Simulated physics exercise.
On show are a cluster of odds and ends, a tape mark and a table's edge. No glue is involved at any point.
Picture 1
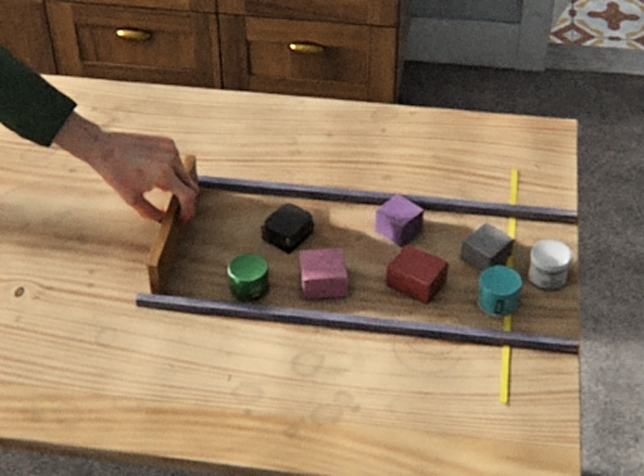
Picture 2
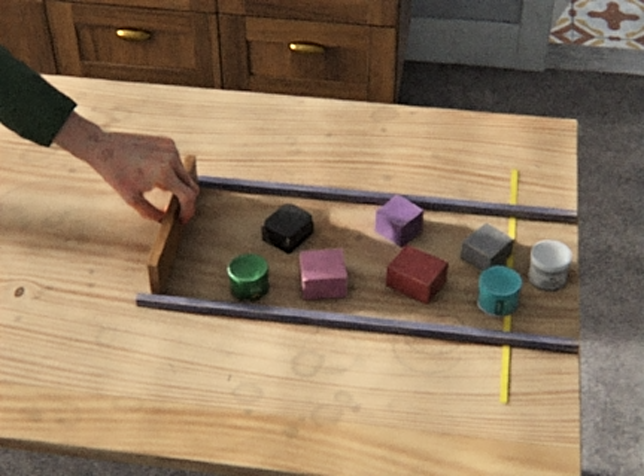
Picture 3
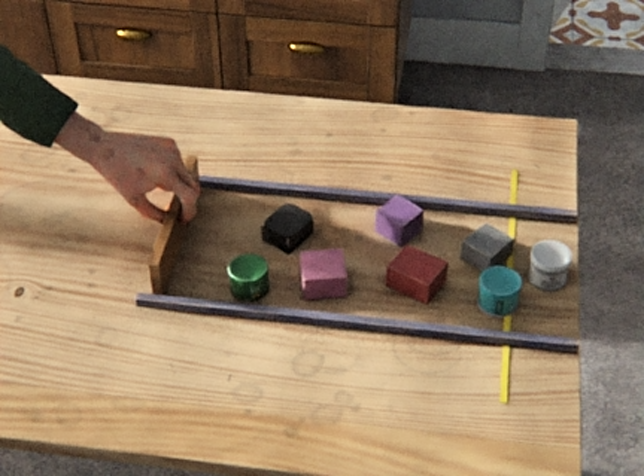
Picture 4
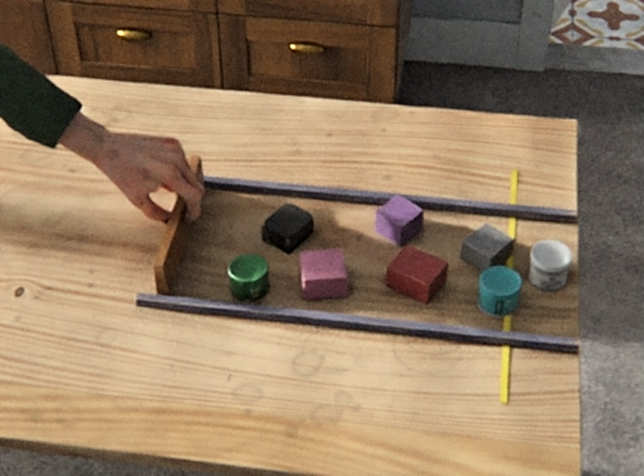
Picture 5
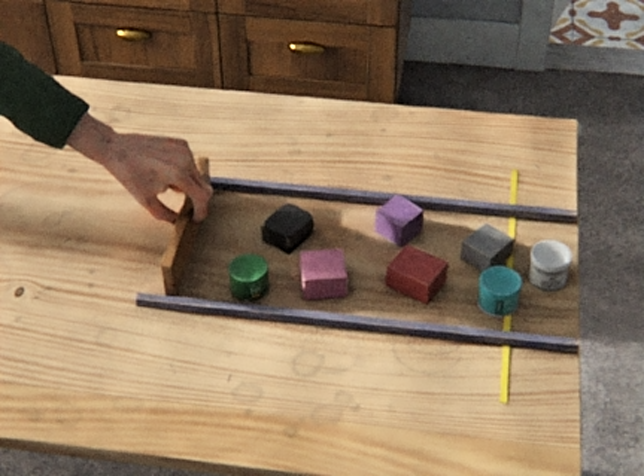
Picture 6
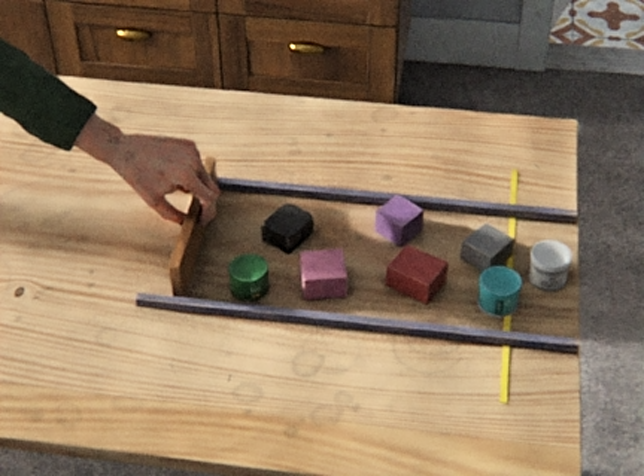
At first, a hand in a dark green sleeve holds a wooden board upright at the left end of two rails on a table, with colourful blocks and tins scattered between them. The hand then slides the board slightly to the right, while the objects stay still and untouched.
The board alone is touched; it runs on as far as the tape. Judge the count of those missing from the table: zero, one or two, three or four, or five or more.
The loss over the edge is just one or two.
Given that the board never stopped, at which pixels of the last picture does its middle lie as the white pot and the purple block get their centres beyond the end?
I'd put it close to (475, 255), and close to (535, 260) for the other one.
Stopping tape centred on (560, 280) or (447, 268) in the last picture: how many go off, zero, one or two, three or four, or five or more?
More than four; none.
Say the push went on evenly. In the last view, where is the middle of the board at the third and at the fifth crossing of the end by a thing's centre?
I'd put it close to (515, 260) and later close to (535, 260).
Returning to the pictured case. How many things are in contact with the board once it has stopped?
The count comes out at 3.
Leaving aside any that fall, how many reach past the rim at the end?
I count 3 overhanging.
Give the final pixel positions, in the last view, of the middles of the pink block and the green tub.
The pink block stops around (531, 280); the green tub around (528, 315).
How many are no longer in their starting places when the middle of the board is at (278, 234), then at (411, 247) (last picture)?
That gives 3 for the first and 6 for the second.
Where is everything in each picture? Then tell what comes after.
White pot (549, 265); turquoise tin (499, 292); grey block (487, 248); board (174, 224); tape (510, 274), in the first frame.
Turquoise tin (499, 292); black case (288, 228), in the second frame.
Grey block (487, 248); purple block (399, 221), in the third frame.
White pot (549, 265); red block (417, 274), in the fourth frame.
Turquoise tin (499, 292); board (188, 225), in the fifth frame.
White pot (549, 265); turquoise tin (499, 292); grey block (487, 248); board (195, 226); tape (510, 274), in the sixth frame.
Soon after, none off yet; white pot at rest near (549, 265); turquoise tin at rest near (499, 292); grey block at rest near (487, 248).
In the end, the number that fall off is one or two; gone, grey block and white pot.
